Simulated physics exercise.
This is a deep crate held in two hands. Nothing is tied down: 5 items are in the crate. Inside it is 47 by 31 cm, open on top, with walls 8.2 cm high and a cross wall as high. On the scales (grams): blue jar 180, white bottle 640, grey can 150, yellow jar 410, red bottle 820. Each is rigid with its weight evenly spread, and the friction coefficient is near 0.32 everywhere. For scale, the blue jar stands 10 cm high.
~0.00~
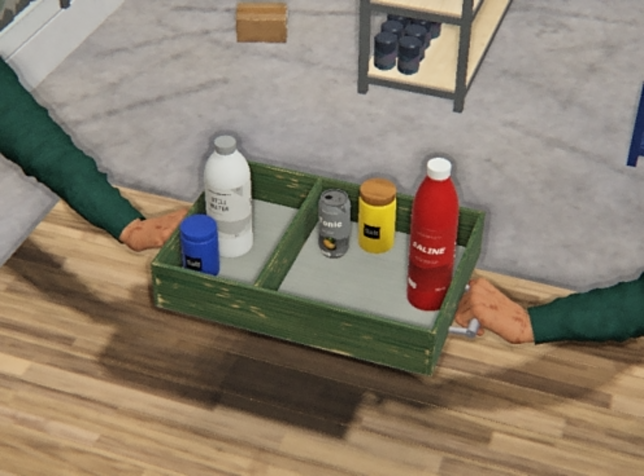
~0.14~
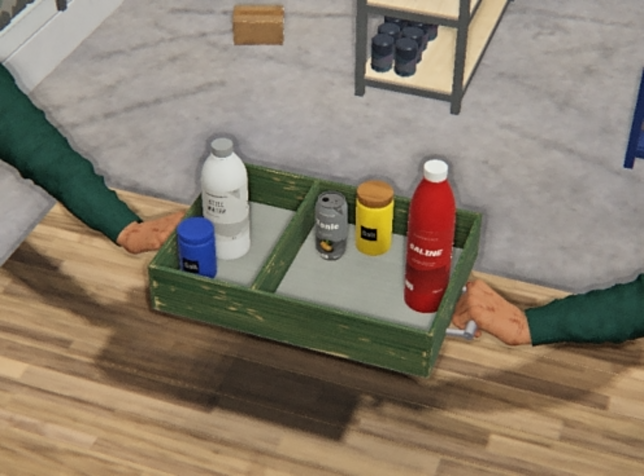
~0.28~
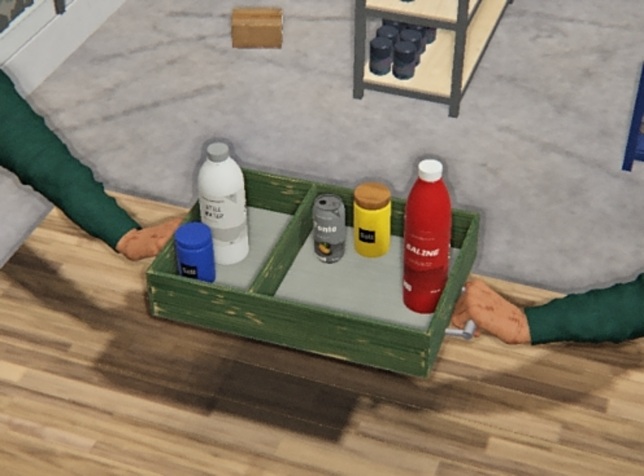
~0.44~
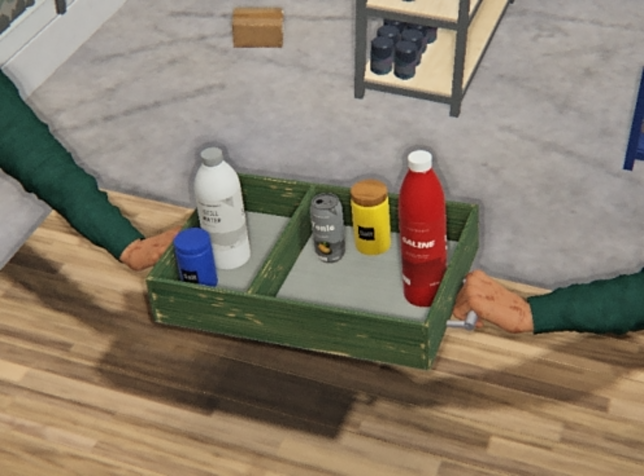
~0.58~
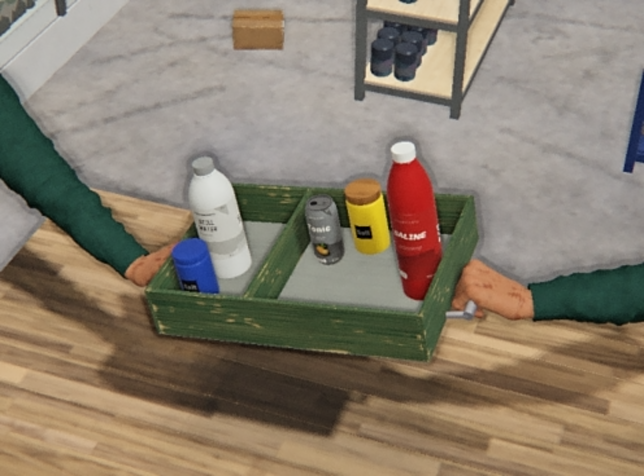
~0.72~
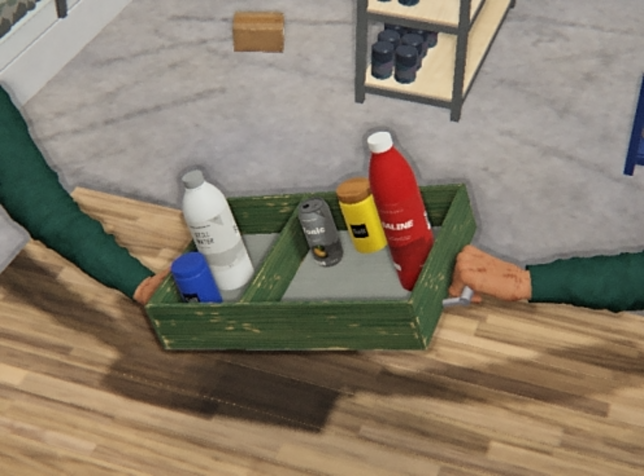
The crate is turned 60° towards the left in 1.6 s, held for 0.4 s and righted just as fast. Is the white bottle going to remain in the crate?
The white bottle comes out of the crate.
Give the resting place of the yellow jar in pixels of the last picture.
At about (330, 211).
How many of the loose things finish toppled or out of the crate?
That comes to 2.
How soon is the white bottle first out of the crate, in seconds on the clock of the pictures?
At about 2.2 s.
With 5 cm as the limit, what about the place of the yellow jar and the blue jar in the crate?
The yellow jar leaves its spot; the blue jar stays put.
After 1.52 s, crate tipped 58°, left side down; red bottle now out of the crate; white bottle tipped 10° from how it sat near (223, 290); yellow jar slid 9 cm.
After 2.82 s, crate tipped 36°, left side down; white bottle now out of the crate; yellow jar slid 9 cm; grey can slid 3 cm.
At rest (4.1 s), out of the crate, white bottle and red bottle; not toppled but over 5 cm from the start, yellow jar; the other 2 in place, give or take 5 cm.
